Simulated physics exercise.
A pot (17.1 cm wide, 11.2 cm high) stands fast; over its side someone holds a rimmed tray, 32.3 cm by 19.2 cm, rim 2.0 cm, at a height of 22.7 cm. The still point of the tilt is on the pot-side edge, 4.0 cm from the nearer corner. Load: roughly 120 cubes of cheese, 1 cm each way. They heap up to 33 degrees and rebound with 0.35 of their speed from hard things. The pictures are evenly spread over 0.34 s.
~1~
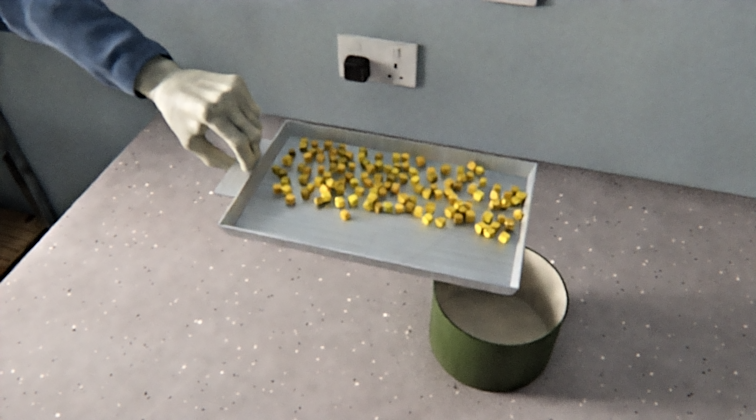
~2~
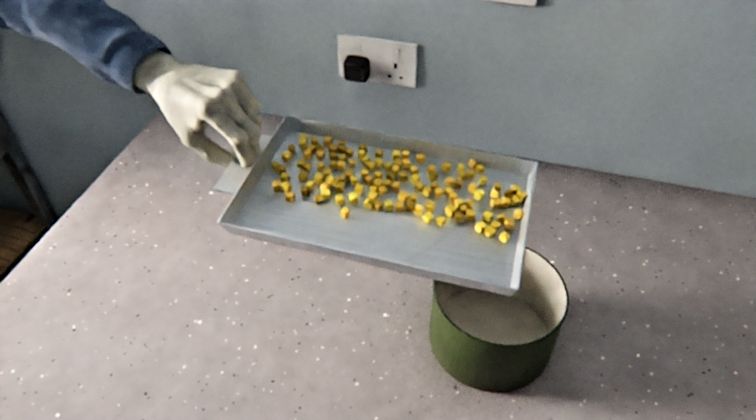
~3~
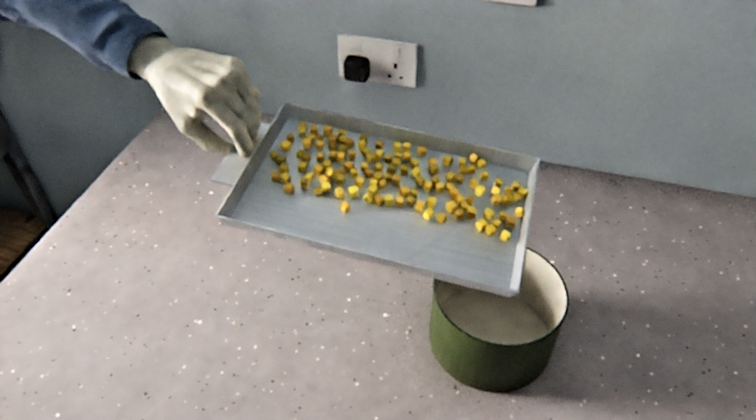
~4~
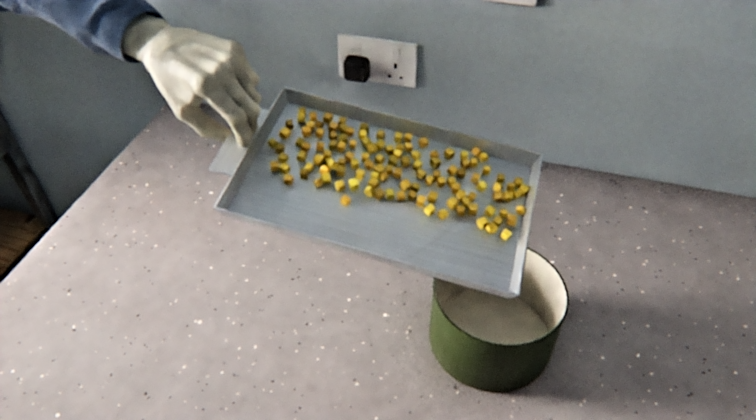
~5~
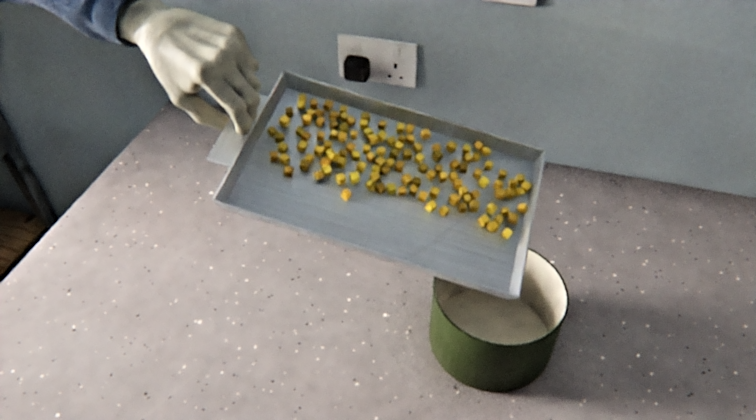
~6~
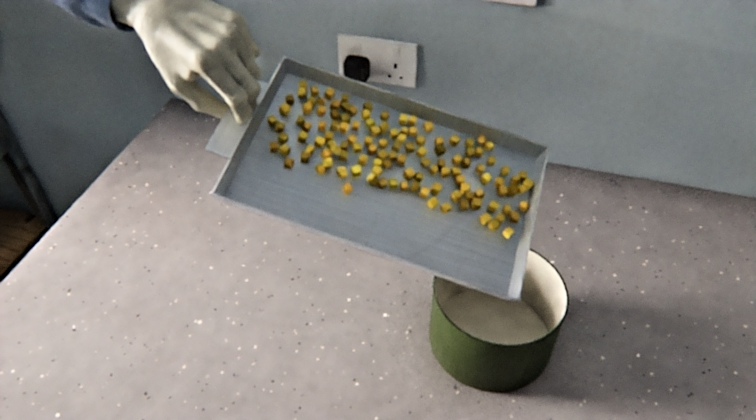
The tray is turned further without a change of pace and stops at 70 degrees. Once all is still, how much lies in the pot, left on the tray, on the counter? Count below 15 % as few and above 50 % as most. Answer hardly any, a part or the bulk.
Pot hardly any, tray a part, counter the bulk.
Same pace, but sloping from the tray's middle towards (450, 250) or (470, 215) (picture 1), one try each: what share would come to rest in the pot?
Some 0 and 5 per cent.
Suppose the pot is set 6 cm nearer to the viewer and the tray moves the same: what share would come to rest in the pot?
It would be near 20 per cent.
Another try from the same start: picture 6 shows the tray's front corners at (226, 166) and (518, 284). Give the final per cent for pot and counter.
Pot 10, counter 25.
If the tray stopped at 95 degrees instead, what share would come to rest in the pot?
It would be near 0 per cent.
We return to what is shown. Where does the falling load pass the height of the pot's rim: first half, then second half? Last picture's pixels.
At about (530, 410), then at (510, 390).
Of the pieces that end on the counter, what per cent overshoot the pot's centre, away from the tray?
Some 90 per cent.
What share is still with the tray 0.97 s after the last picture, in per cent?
Some 40 per cent of the load.
Then, 0.37 s after the last picture, tilt 44 degrees; the tray holds 100 %, the pot 0 %.
Then, 0.62 s after the last picture, tilt 61 degrees; the tray holds 80 %, the pot 0 %.
Then, 0.97 s after the last picture, tilt 70 degrees; the tray holds 40 %, the pot 0 %.
In the end, pot 0 %, tray 35 %, counter 65 %.
